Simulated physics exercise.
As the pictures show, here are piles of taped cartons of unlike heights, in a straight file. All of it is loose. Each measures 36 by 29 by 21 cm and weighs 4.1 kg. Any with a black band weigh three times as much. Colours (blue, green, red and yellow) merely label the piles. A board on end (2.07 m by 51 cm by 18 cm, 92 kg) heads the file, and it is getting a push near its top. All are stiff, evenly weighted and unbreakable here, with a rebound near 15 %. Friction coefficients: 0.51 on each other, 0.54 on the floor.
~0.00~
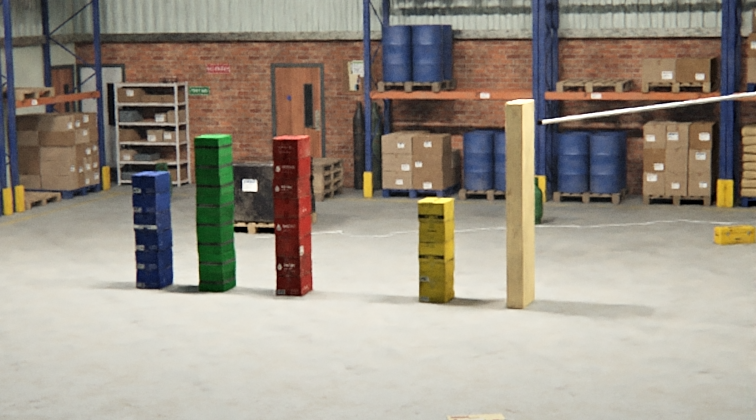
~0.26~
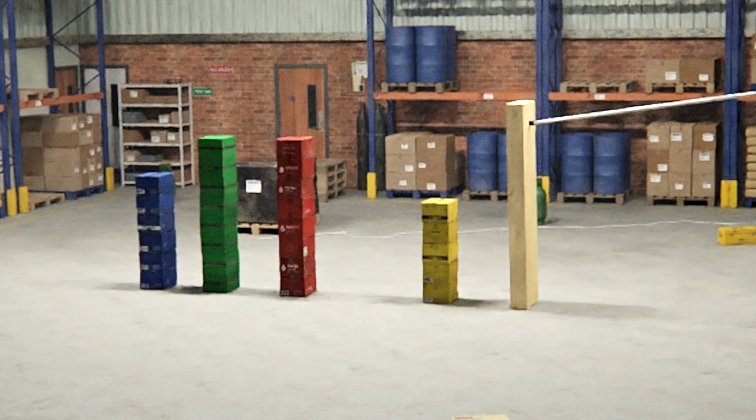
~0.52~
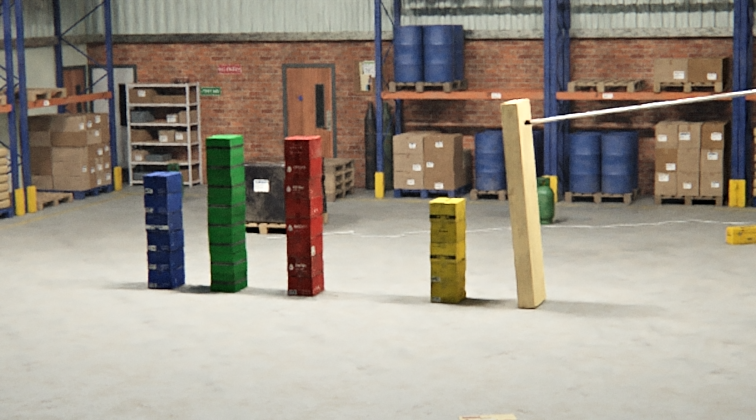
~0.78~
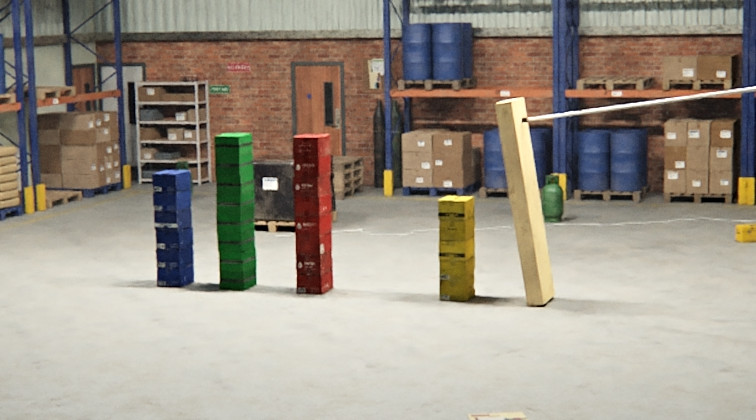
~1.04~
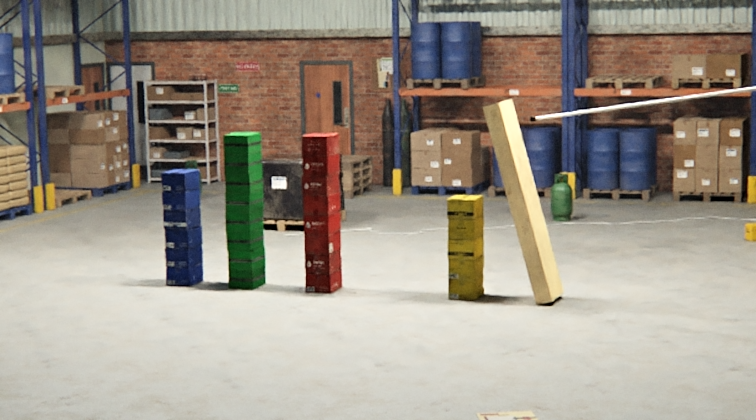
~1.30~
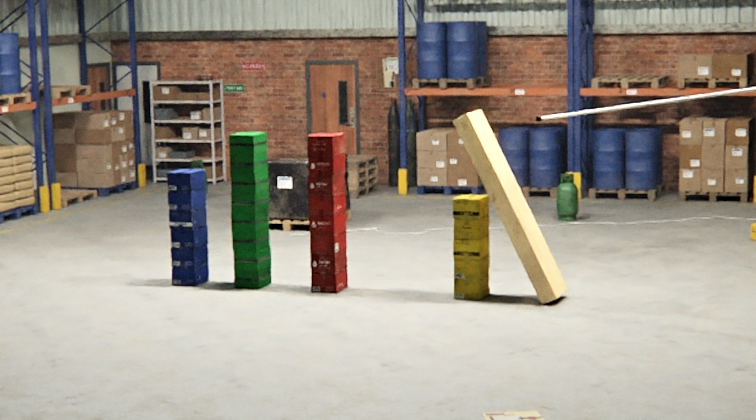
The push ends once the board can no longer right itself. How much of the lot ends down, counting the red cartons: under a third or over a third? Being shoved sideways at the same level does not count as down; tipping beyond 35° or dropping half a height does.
It comes to fewer than one in three.
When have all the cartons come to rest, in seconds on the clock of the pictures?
At about 2.5 s.
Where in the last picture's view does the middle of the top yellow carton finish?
Near (349, 278).
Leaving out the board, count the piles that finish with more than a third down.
The count is 1.
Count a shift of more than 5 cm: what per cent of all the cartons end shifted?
It is 20 per cent.
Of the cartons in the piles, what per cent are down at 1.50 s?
At that moment 0 per cent.
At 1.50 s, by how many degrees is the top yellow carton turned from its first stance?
Roughly 10°.
After 1.50 s, board 38° from upright; none of the 8 red cartons down (0 of 27 in all colours); top red carton unmoved; top yellow carton 12° from how it stood.
After 1.72 s, board 57° from upright; none of the 8 red cartons down (5 of 27 in all colours); top red carton unmoved; top yellow carton 40° from how it stood, 18 cm lower.
After 1.88 s, board 82° from upright; none of the 8 red cartons down (5 of 27 in all colours); top red carton unmoved; top yellow carton 66° from how it stood, 70 cm lower.
In the end (2.8 s), board 90° from upright; none of the 8 red cartons down (5 of 27 in all colours); top red carton unmoved; top yellow carton on its side. That is 0 per cent. From the last view, middles, top red carton near (325, 144), top yellow carton near (349, 278).
